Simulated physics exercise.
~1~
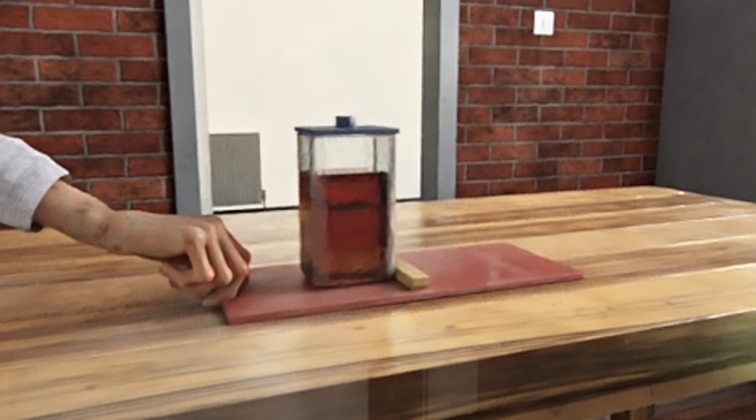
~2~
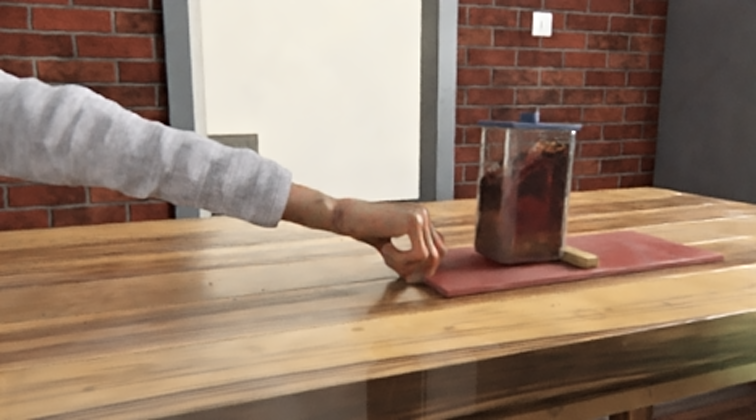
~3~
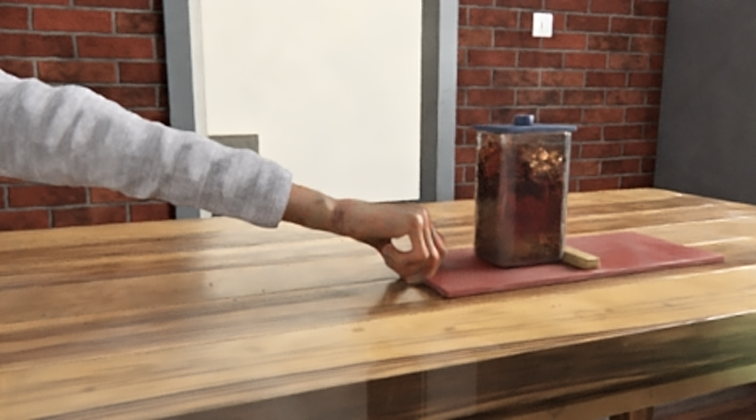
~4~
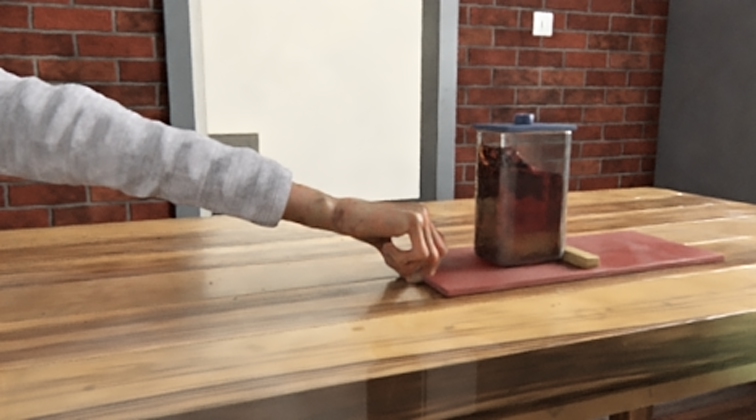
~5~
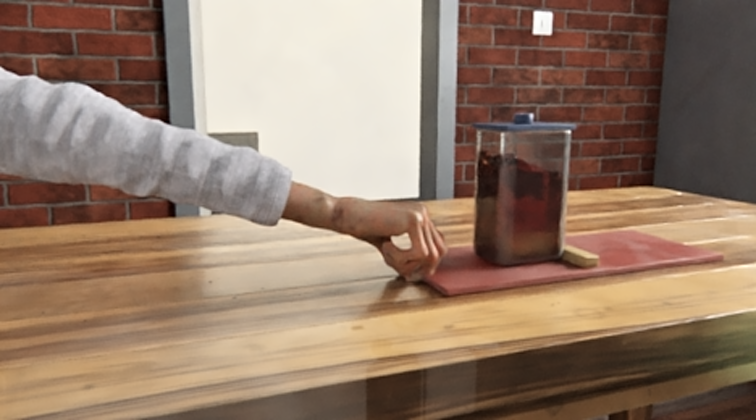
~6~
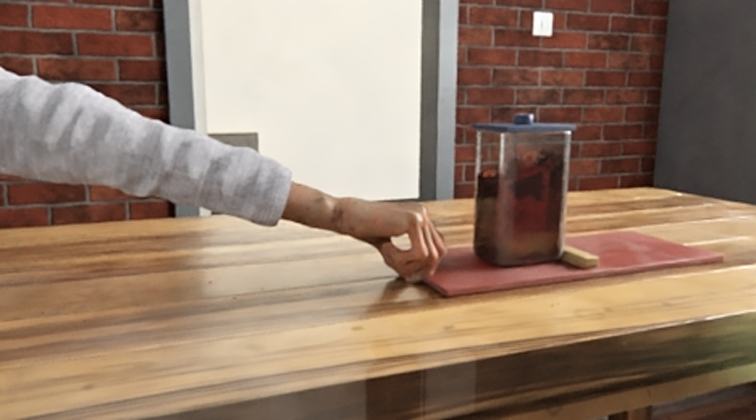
A lidded clear container of dark reddish liquid rode to the right on a red board pushed by a hand, then stopped as the liquid sloshed up inside, and it stayed upright against a small wooden strip while the liquid calmed.
